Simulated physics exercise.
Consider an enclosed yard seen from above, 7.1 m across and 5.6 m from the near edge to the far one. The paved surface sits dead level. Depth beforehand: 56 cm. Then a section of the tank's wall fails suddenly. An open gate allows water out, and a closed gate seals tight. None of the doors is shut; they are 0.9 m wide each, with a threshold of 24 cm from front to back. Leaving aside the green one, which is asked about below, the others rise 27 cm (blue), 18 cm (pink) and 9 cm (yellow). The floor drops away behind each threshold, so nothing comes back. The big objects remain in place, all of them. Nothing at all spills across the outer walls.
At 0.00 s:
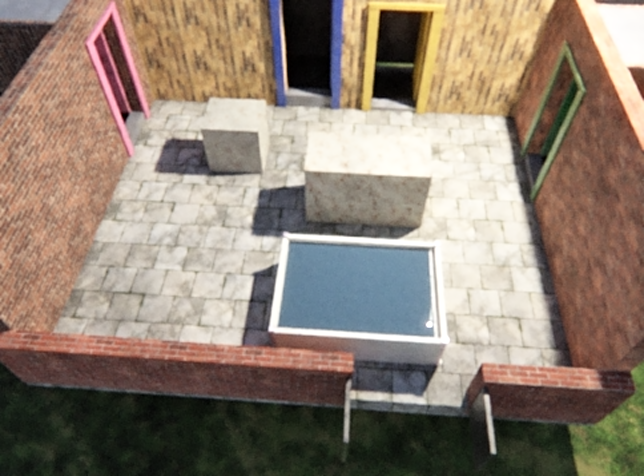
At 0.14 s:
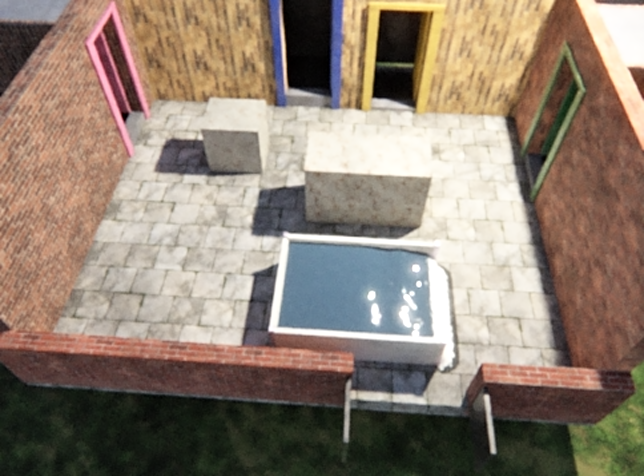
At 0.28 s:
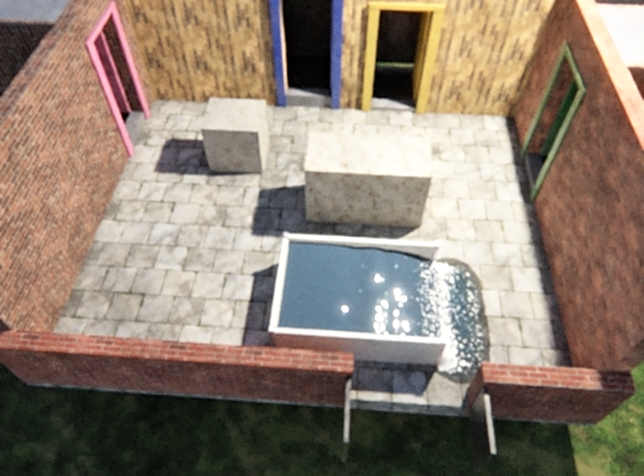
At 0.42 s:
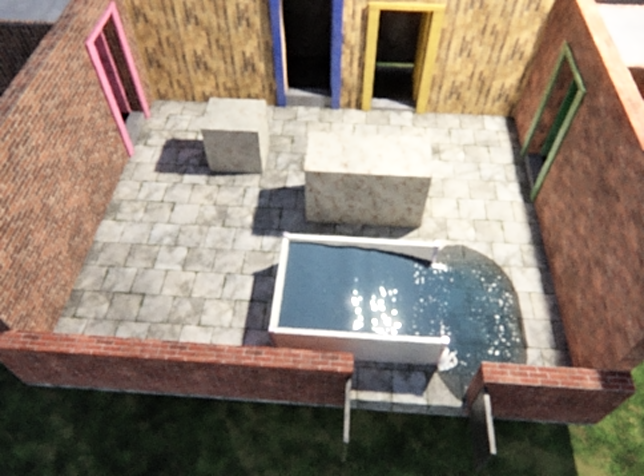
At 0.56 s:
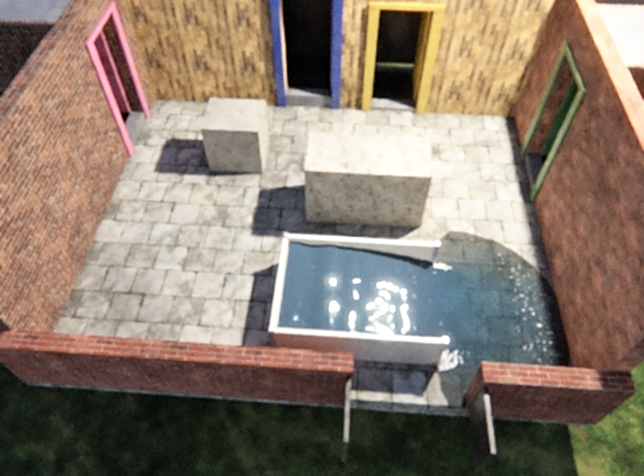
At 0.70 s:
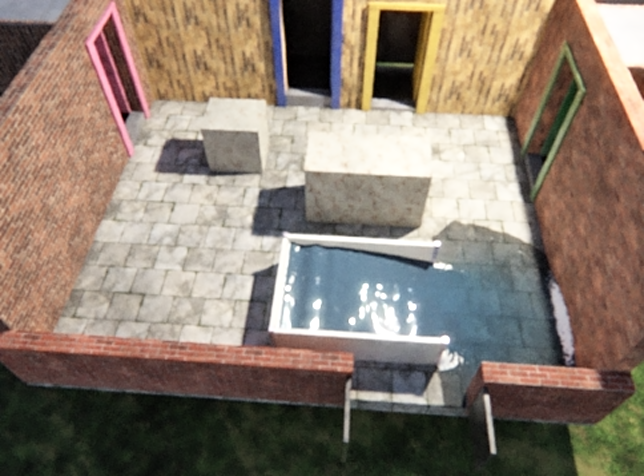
The clip opens on a paved yard walled in brick, where a white-rimmed tank of still water sits near two pale blocks. The tank's right side gives way and glittering water pours out, spreading rightward across the paving until it reaches the right wall, while the water inside the tank ripples.
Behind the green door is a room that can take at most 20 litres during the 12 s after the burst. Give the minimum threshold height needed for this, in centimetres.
Roughly 6 centimetres.
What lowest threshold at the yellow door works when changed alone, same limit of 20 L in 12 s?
Door yellow, min height approx. 9.0 cm.
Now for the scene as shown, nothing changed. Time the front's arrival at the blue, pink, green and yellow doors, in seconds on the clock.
Blue: 4.0 s; pink: 6.0 s; green: 1.6 s; yellow: 3.2 s.
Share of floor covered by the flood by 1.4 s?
Close to 15 per cent of it is wet.
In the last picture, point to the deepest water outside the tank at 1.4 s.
(575, 397).
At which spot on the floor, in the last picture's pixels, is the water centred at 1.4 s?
Approximately (423, 312).
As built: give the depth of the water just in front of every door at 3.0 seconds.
In cm: Blue 0, pink 0, green 9, yellow 0.
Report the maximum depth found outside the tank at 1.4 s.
About 42 cm.
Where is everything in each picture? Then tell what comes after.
The tank at (359, 288) is whole and still, 56 cm deep; the green door at (548, 132) is dry, in the first frame.
The front is at a hidden place, 0.2 m from the gap at (433, 306); 0.3 m2 of floor is wet, 56 cm left at the back, in the second frame.
Water pours out at (433, 308) and has run 0.7 m, to (485, 348); about 10 cm deep outside, 56 cm at the back, in the third frame.
Water pours out at (432, 308) and has run 1.2 m, to (521, 354); about 8 cm deep outside, 56 cm at the back, in the fourth frame.
The front is at (561, 334), 1.8 m from the gap at (432, 309); 3.6 m2 of floor is wet, 55 cm left at the back, in the fifth frame.
The gap is at (432, 309), the front 1.9 m out at a hidden place; the back of the tank holds 50 cm; the green door at (548, 132), 3.4 m from the gap, is still 1.6 m from the nearest water, in the sixth frame.
After 1.4 s water covers 15 % of the floor, deepest (42 cm) near (575, 397); it has not reached the green door.
After 3.0 s water covers 30 % of the floor, deepest (25 cm) near (504, 392); 9 cm at the green door, 0 litres in over its 14 cm threshold.
After 12.0 s water covers 95 % of the floor, deepest (8 cm) near (43, 359); 6 cm at the green door, 0 litres in over its 14 cm threshold.
At the green door as built, the water arrived by 1.6 s and peaked near 10 cm at 7.6 s.
With a threshold of 5 cm, 34 litres would have come in within the 12 s; with 7 cm, 11 litres. So under 20 litres takes about 6 cm.
